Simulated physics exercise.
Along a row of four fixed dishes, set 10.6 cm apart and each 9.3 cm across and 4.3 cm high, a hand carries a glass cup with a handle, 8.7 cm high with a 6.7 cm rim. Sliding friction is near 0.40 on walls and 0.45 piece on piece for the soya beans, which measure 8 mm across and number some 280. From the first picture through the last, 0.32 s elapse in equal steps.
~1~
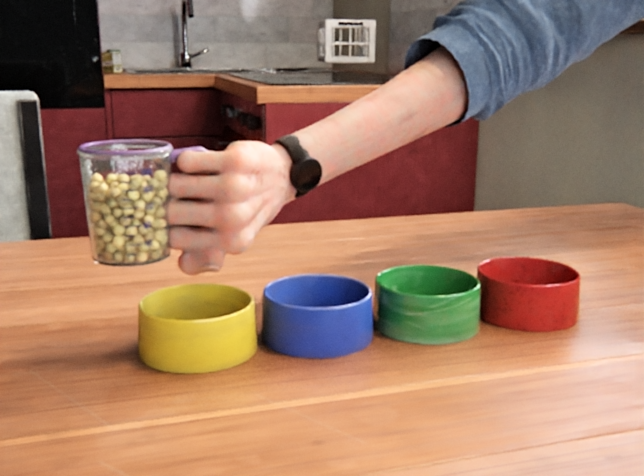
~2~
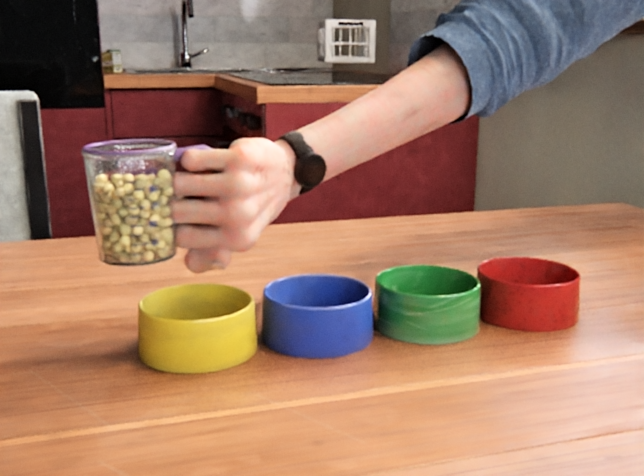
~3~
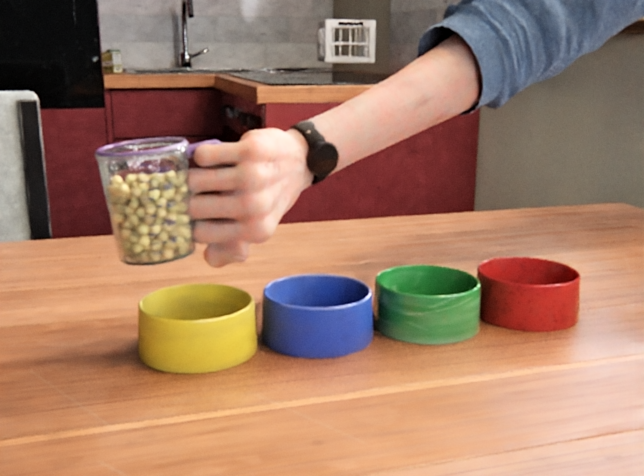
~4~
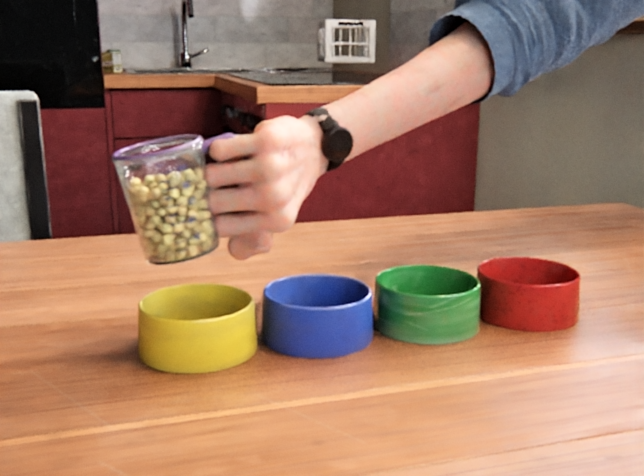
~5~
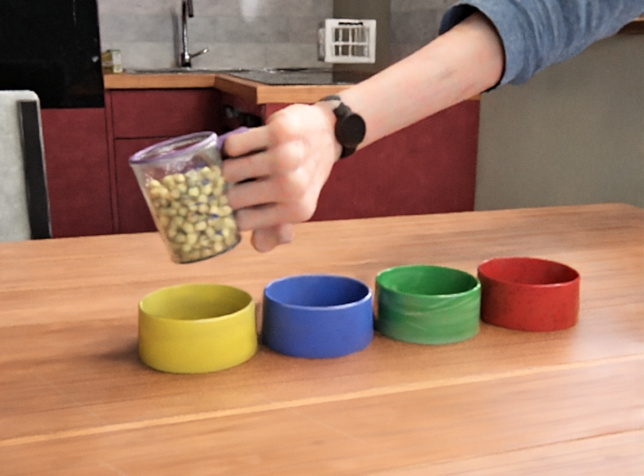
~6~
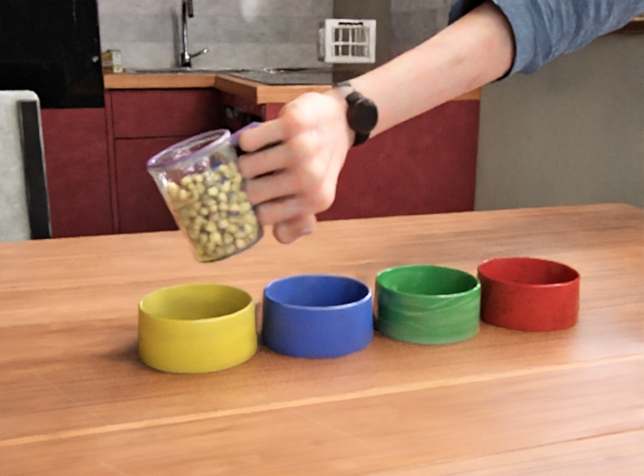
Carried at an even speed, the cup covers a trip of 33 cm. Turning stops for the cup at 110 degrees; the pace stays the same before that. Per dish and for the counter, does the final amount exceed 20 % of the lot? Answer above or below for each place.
Red dish: Below, blue dish: Below, green dish: Above, yellow dish: Below, counter: Below.
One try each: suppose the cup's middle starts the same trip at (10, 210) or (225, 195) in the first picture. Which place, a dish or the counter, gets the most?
The winner: Blue; red.
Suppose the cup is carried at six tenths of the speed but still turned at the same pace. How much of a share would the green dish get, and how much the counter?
In that case: Green 10, and counter 10.
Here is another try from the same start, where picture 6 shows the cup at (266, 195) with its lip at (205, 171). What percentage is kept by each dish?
In the end red holds 0, blue holds 0, green holds 100, yellow holds 0.
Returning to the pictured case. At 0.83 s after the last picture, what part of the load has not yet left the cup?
Around 95 per cent of the load.
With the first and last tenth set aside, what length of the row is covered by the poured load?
Some 5 centimetres.
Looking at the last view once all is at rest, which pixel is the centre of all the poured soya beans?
Approximately (423, 303) in the last picture.
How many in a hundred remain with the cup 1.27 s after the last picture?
About 55 percent of the load.
Then, 0.50 s after the last picture, tilt 64 degrees; cup holds 100 %.
Then, 0.83 s after the last picture, tilt 92 degrees; cup holds 95 %.
Then, 1.27 s after the last picture, tilt 110 degrees; cup holds 55 %, green 40 %.
In the end, red 0 %, blue 0 %, green 100 %, yellow 0 %, counter 0 %.
